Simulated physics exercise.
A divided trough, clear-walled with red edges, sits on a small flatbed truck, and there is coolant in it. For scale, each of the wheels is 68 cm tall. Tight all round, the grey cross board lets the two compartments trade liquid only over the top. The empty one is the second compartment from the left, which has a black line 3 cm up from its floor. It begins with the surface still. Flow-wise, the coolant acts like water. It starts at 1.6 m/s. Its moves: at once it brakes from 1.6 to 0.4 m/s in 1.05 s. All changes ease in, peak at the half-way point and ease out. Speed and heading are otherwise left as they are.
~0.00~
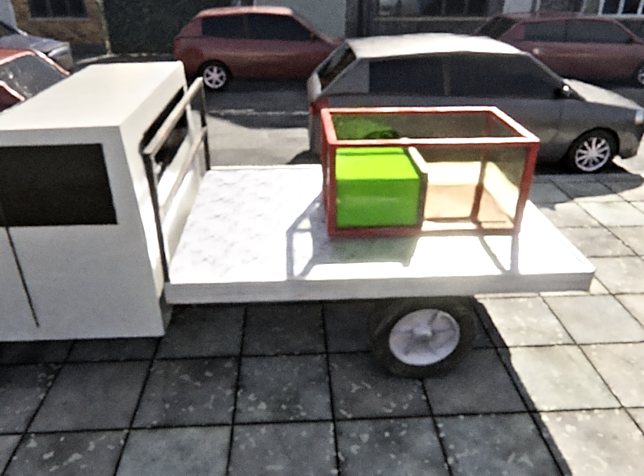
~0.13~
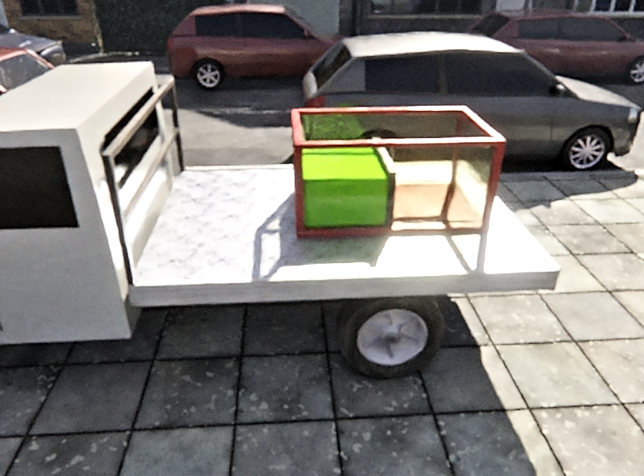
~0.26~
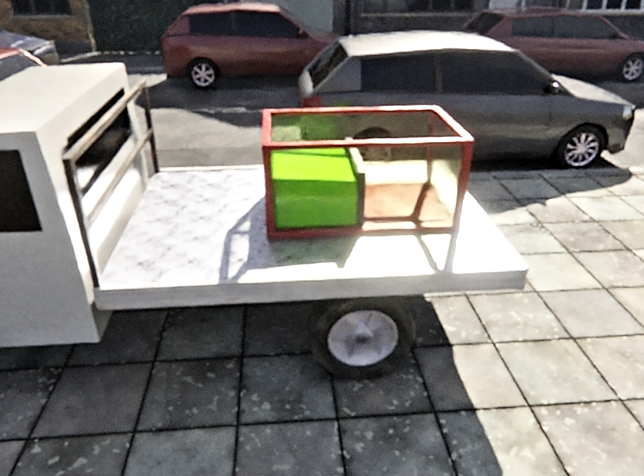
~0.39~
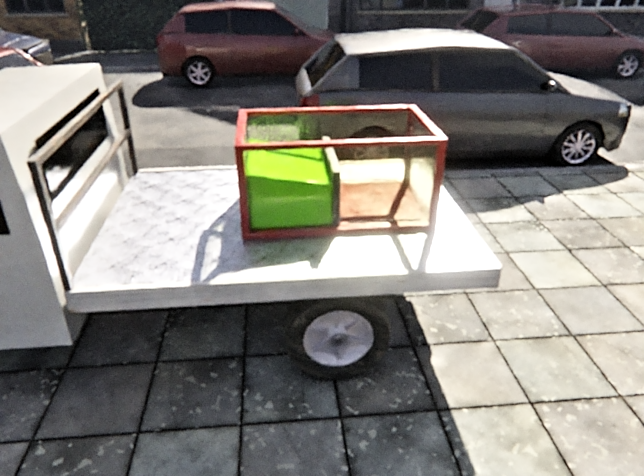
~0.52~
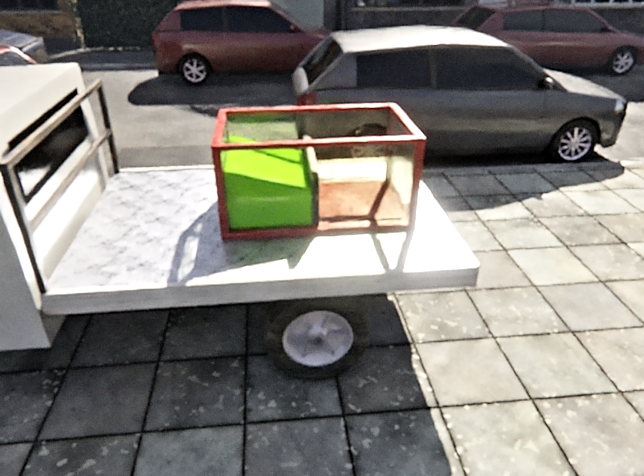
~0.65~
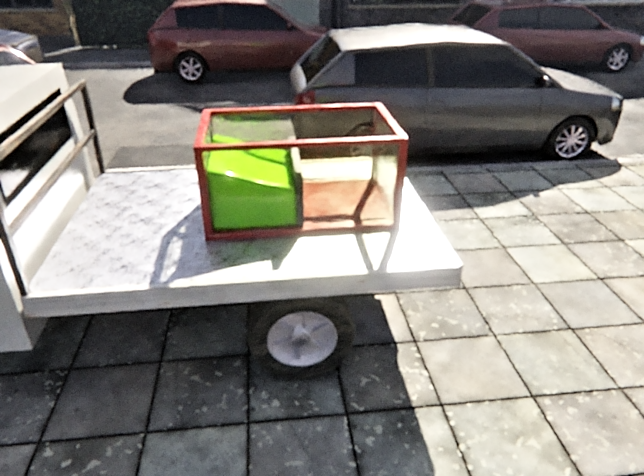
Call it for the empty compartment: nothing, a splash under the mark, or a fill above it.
Nothing.
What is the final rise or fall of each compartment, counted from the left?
Going from the left: 0 and 0.
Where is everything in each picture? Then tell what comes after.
The first frame shows compartments from the left stand at (377, 174), dry; board top at (426, 172); the front is on the left, levels are read along the near wall; a wheel hub at (426, 342).
The second frame shows compartments from the left stand at (345, 174), dry.
The third frame shows compartments from the left stand at (315, 175), dry.
The fourth frame shows compartments from the left stand at (289, 176), dry.
The fifth frame shows compartments from the left stand at (268, 175), dry.
The sixth frame shows compartments from the left stand at (252, 176), dry; a wheel hub at (303, 344).
After 0.95 s left to right it is 35, 0 cm deep.
After 1.45 s left to right it is 35, 0 cm deep.
After 1.95 s left to right it is 35, 0 cm deep.
After 4.03 s left to right it is 35, 0 cm deep.
